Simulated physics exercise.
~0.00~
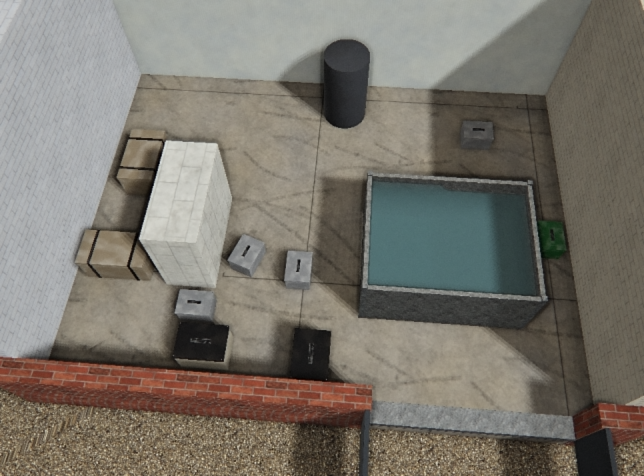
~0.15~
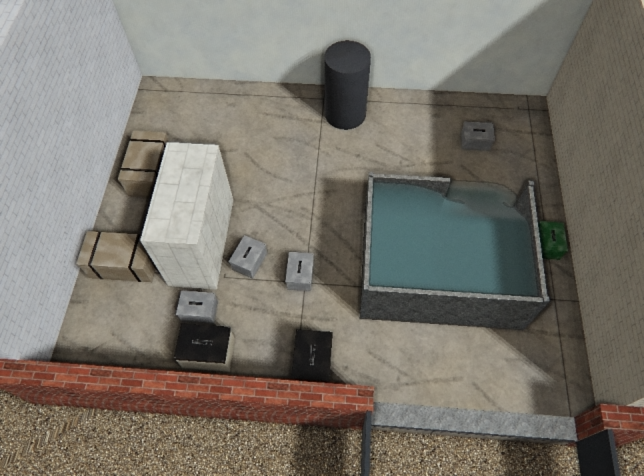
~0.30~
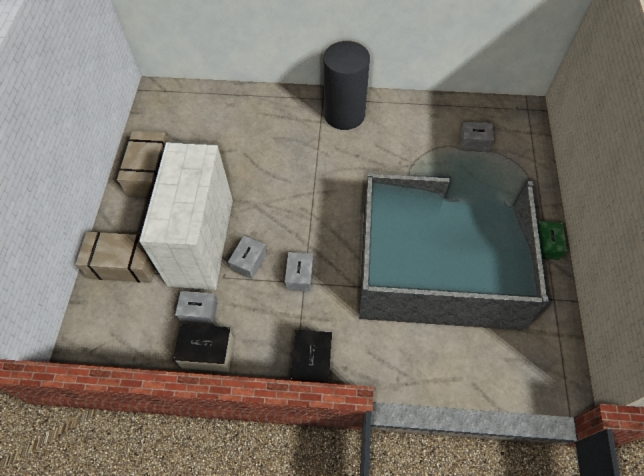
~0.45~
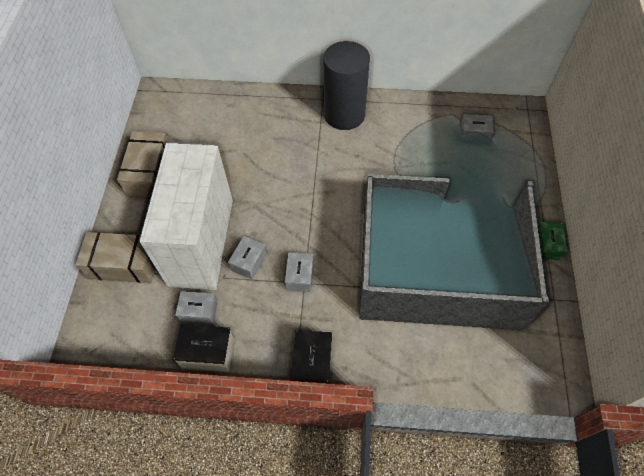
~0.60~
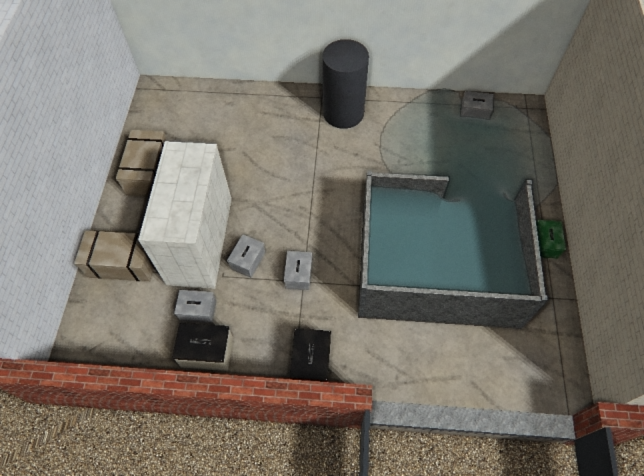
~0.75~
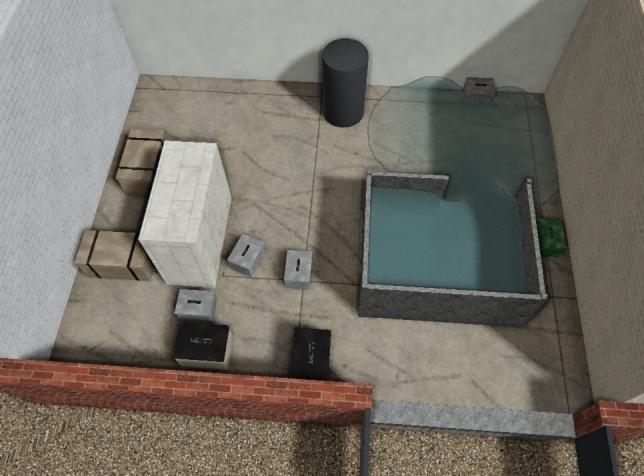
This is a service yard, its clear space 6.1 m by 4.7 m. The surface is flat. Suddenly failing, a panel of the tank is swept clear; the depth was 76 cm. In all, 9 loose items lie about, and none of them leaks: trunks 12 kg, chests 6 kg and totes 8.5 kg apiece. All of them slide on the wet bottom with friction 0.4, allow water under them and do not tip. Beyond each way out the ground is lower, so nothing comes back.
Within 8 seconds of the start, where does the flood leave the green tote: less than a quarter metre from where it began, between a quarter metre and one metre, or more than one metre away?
More than one metre away.
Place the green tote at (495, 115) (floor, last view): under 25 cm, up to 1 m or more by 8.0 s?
It gets carried off.
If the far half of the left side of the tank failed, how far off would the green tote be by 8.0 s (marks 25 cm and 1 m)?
What happens next is that the green tote does not really budge.
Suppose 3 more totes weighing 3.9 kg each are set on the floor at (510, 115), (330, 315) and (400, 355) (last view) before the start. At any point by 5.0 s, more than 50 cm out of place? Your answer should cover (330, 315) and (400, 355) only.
Lab note - in order: Below threshold / below threshold.
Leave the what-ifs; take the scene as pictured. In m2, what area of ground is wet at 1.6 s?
Wet area: Approx. 8.5 m2.
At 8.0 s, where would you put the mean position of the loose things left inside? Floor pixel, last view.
I'd say about (272, 294) in the last view.
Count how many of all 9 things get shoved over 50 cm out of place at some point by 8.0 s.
By my count, 7.
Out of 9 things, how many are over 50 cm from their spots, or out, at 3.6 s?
Count: 2.
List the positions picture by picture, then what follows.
The green tote at (552, 235) rests on the ground; water covers 2.6 m2; 0 of 9 have shifted, in the first frame.
The green tote at (553, 236) rests on the ground; water covers 3.2 m2; 0 of 9 have shifted, in the second frame.
The green tote at (552, 236), on the bottom; 4.1 m2 under water; 0 of 9 have shifted, in the third frame.
The green tote at (553, 236), on the bottom; 5.1 m2 under water; 1 of 9 have shifted, in the fourth frame.
The green tote at (551, 235), on the bottom; water covers 6.5 m2; 1 of 9 have shifted, in the fifth frame.
The green tote at (551, 233), on the bottom; water covers 7.3 m2; 1 of 9 have shifted, in the sixth frame.
After 1.6 s the green tote is near (551, 233), 0.0 m from its start, aground; 0 of 9 are out; 1 afloat.
After 3.6 s the green tote is near (554, 307), 1.0 m from its start, aground; 0 of 9 are out; 1 afloat.
After 5.6 s the green tote has gone out; 1 of 9 are out; 4 afloat.
After 8.0 s the green tote has gone out; 1 of 9 are out; 5 afloat.
